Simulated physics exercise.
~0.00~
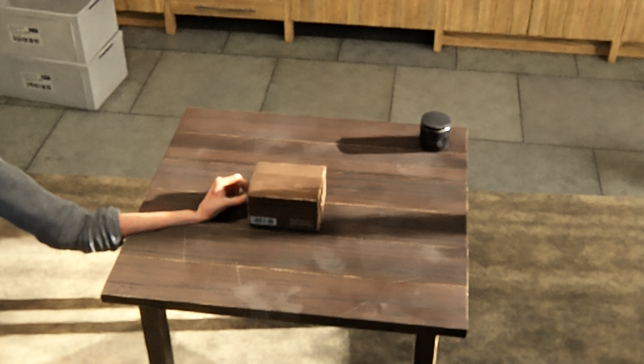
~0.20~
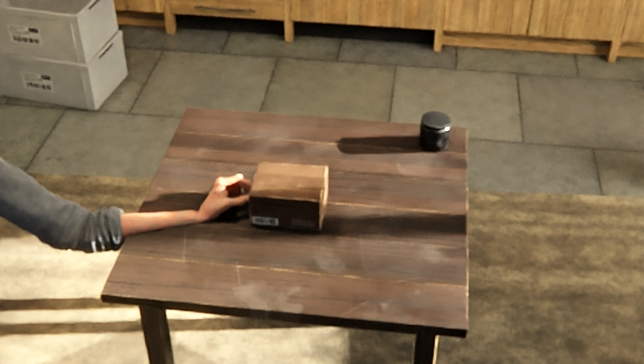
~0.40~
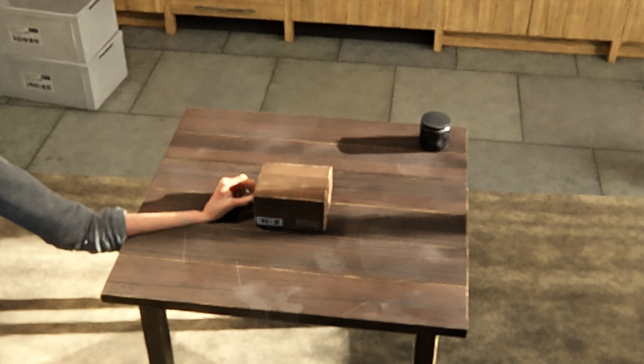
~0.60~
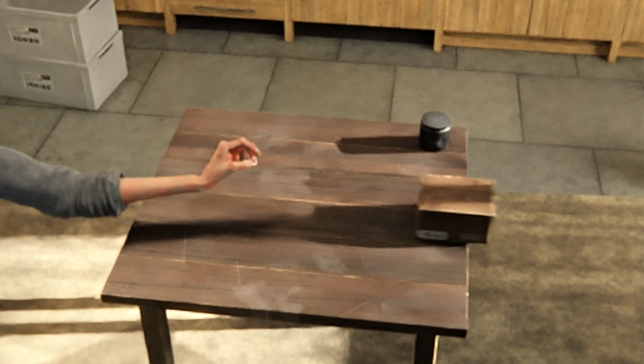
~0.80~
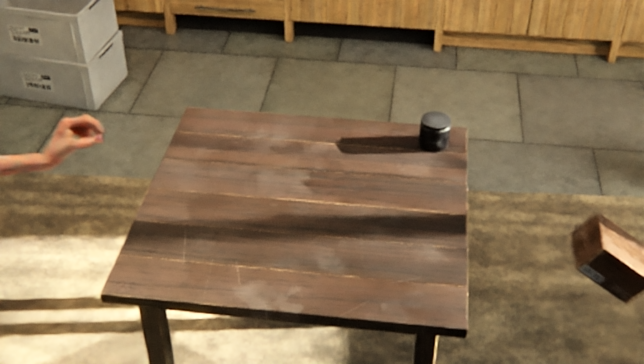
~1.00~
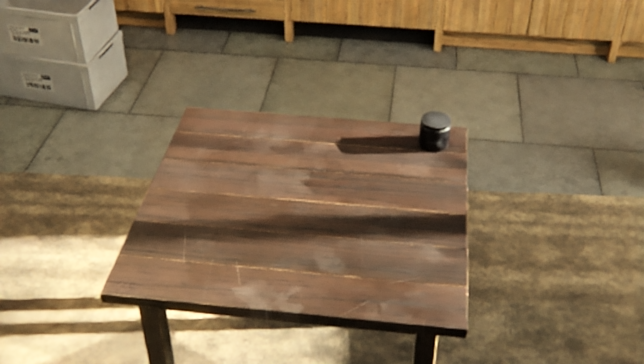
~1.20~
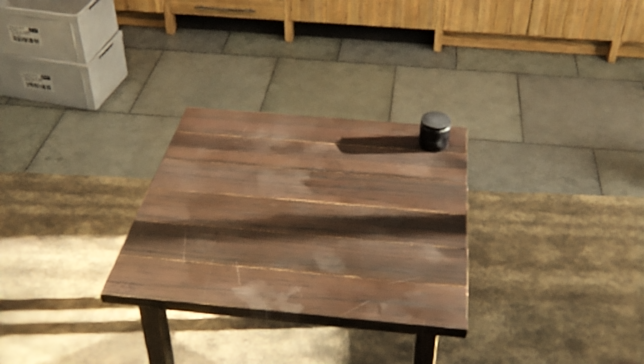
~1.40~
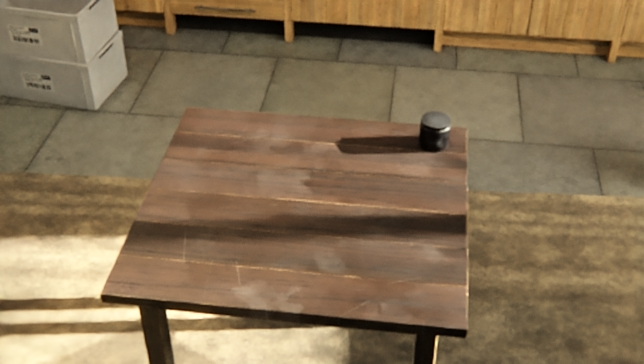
On a wooden table, a hand shoving a brown box right and off the edge, leaving only a black jar behind.
